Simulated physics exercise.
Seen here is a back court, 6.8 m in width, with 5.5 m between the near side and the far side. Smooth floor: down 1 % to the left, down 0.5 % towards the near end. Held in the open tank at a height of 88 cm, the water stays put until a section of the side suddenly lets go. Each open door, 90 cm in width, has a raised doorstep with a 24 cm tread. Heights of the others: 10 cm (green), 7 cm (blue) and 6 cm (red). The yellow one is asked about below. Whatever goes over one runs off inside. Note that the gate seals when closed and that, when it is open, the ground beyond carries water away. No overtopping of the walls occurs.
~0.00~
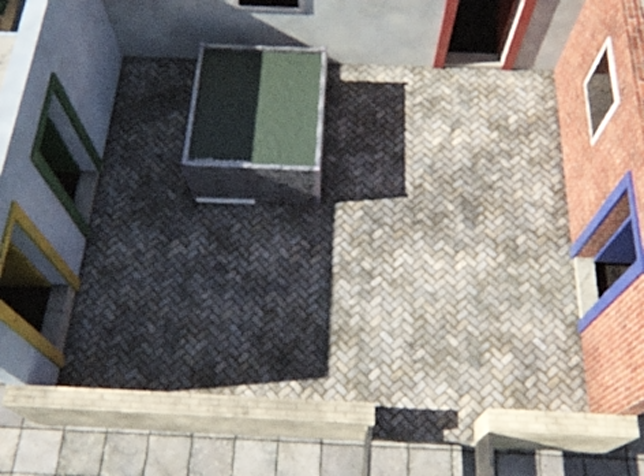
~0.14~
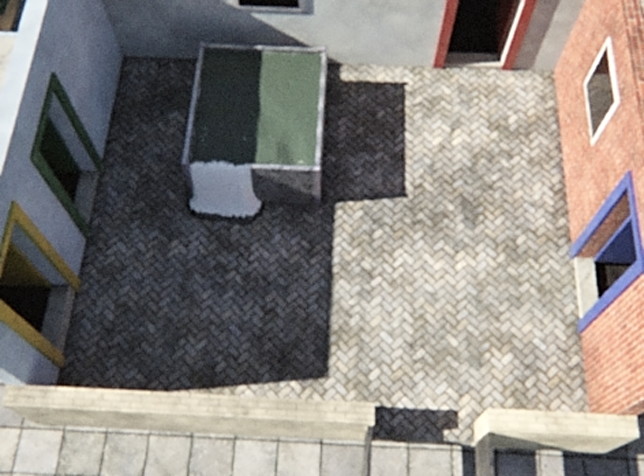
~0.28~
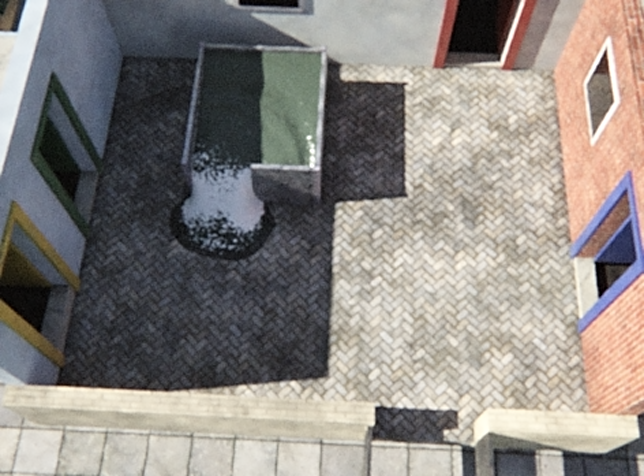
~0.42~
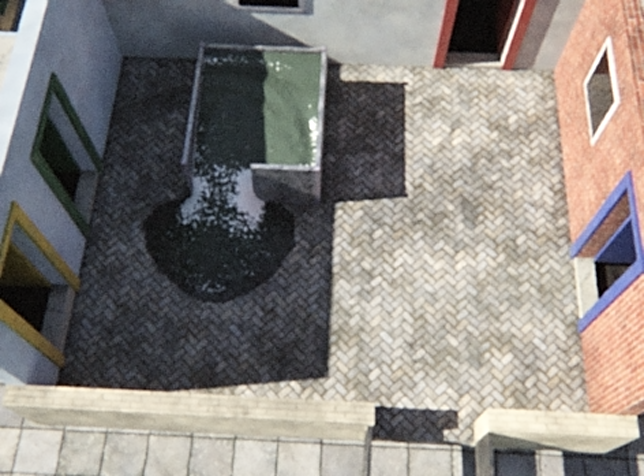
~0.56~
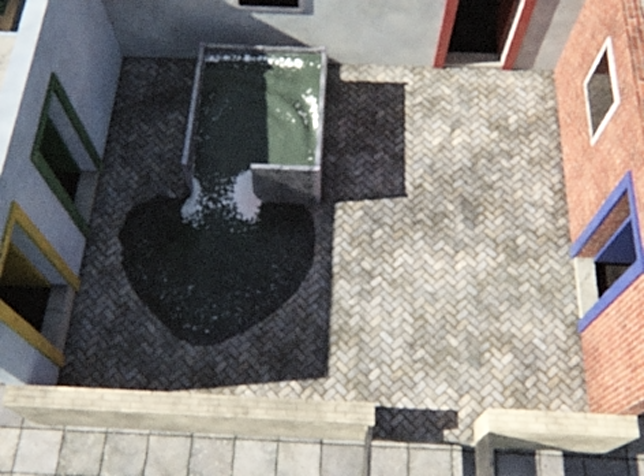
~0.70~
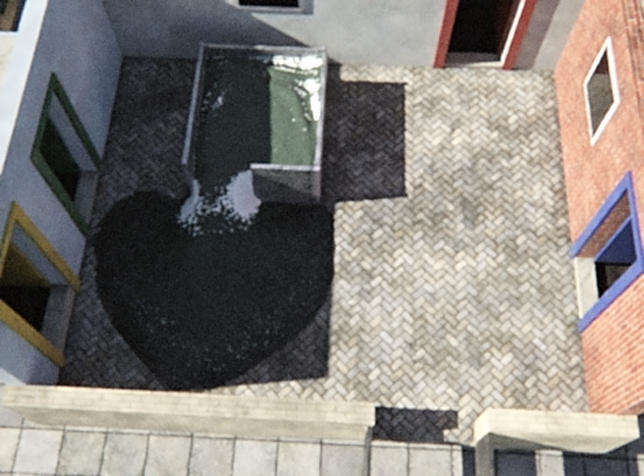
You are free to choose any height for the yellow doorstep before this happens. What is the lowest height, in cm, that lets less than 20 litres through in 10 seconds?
About 25 cm.
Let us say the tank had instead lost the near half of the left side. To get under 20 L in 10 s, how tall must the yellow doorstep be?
In that case about 8.5 cm.
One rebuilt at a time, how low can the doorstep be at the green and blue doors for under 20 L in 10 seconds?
Some 8.5 cm for green, some 8.5 cm for blue.
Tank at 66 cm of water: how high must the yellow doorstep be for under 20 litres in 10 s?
Something near 18 cm should do.
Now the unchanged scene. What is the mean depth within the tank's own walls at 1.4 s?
Mean depth: Approx. 58 cm.
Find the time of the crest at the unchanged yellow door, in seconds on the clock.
It peaks at about 2.4 s.
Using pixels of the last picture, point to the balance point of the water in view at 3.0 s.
The balance point sits at roughly (233, 253).
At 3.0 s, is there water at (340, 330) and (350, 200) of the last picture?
Note: Point one reached; point two not yet reached.
After 1.4 s water covers 30 % of the floor, deepest (57 cm) near (68, 402); 25 cm at the yellow door, 0 litres in over its 26 cm doorstep.
After 3.0 s water covers 40 % of the floor, deepest (30 cm) near (155, 299); 25 cm at the yellow door, 14 litres in over its 26 cm doorstep.
After 10.0 s water covers 95 % of the floor, deepest (14 cm) near (316, 76); 11 cm at the yellow door, 16 litres in over its 26 cm doorstep.
At the yellow door as built, the water arrived by 0.9 s and peaked near 33 cm at 2.4 s.
With a doorstep of 21 cm, 38 litres would have come in within the 10 s; with 28.5 cm, 10 litres. So under 20 litres takes about 25 cm.
